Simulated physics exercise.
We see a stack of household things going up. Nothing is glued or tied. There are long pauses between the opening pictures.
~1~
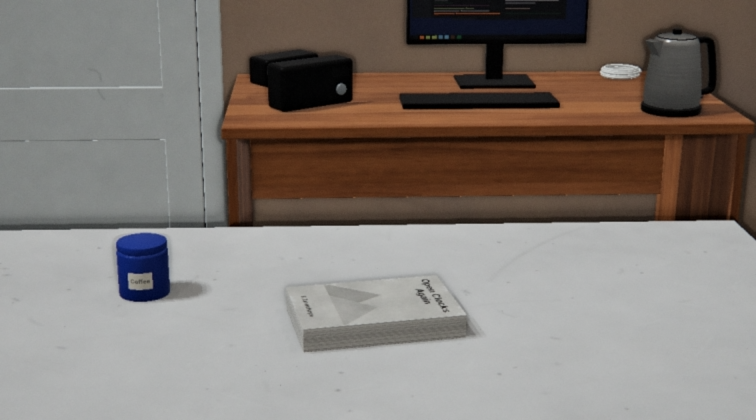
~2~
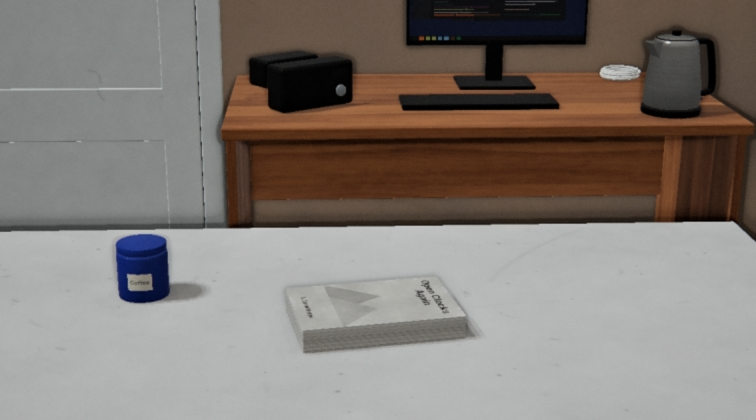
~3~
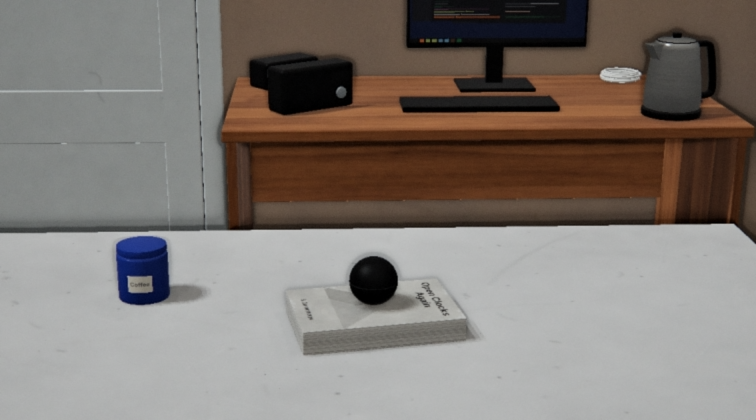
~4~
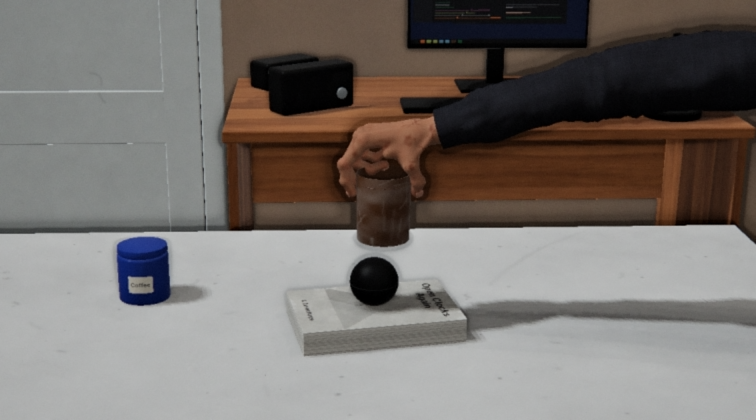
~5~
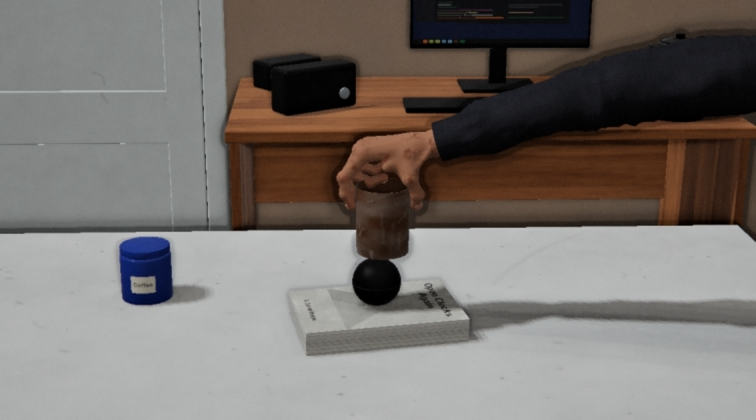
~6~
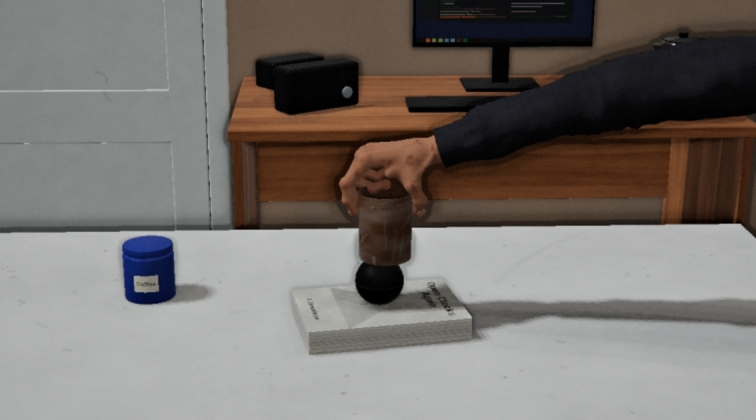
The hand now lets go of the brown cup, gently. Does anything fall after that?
It loses its balance.
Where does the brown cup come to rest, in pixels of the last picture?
Around (508, 293).
Then, 0.50 s past the last view, brown cup now fallen.
Then, 0.60 s past the last view, things are still on the move.
Then, 1.10 s past the last view, nothing new.
Finally, fallen, brown cup; the other 3 still in place. Final places as the last picture's camera would see them, brown cup near (508, 293). The pile comes apart.
